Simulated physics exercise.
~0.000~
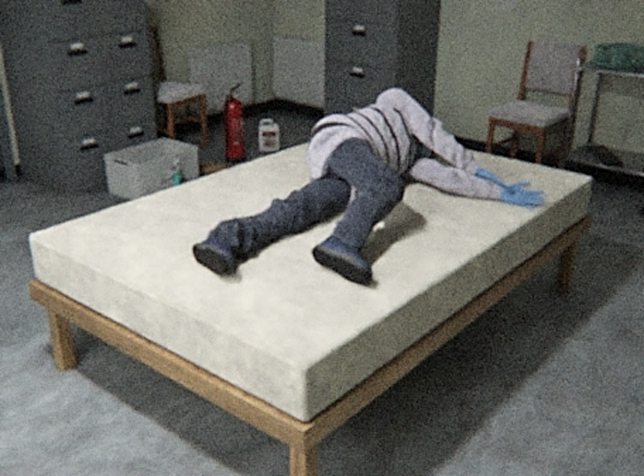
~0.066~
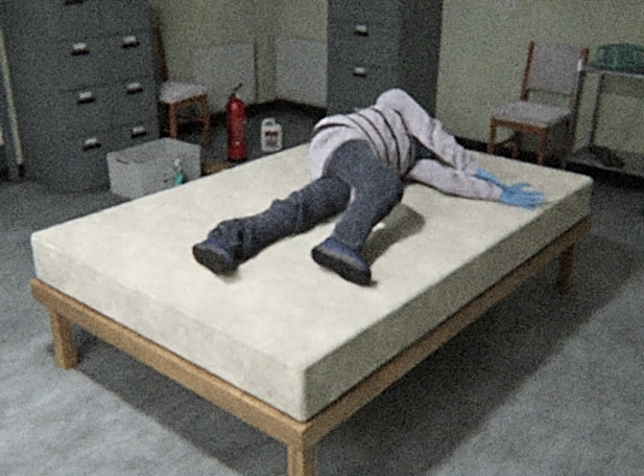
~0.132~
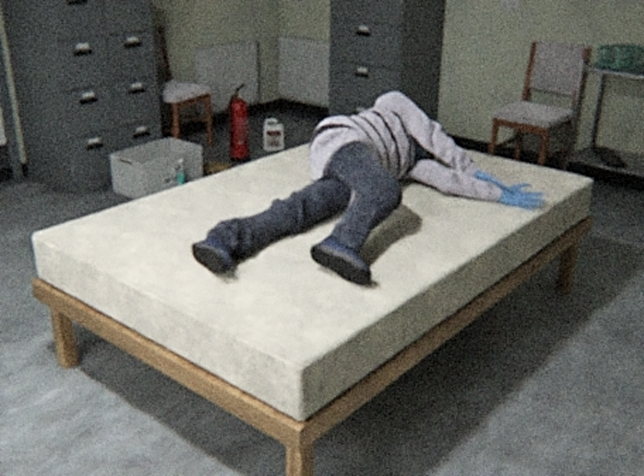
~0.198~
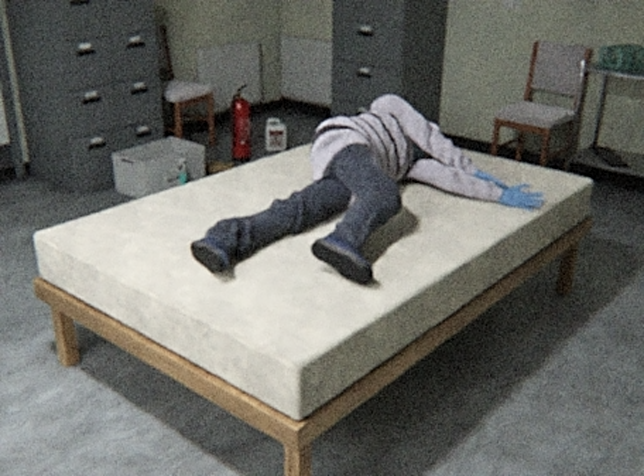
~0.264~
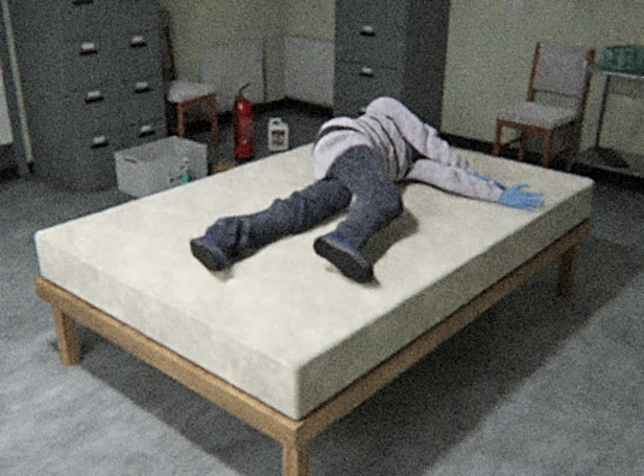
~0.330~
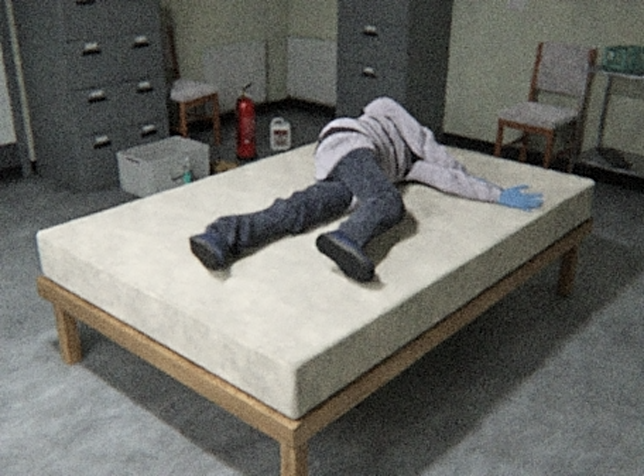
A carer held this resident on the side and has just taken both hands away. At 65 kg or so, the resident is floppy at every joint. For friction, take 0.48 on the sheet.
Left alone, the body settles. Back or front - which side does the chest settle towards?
Back.
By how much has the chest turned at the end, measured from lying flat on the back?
Around 40 degrees from flat on the back.
After 0.54 s the chest is turned 60° from lying flat on the back, near (379, 146) in the last picture's view.
After 0.94 s the chest is turned 50° from lying flat on the back, near (373, 147) in the last picture's view.
After 1.54 s the chest is turned 45° from lying flat on the back, near (370, 147) in the last picture's view.
Final state at 4.0 s, chest sinks back.
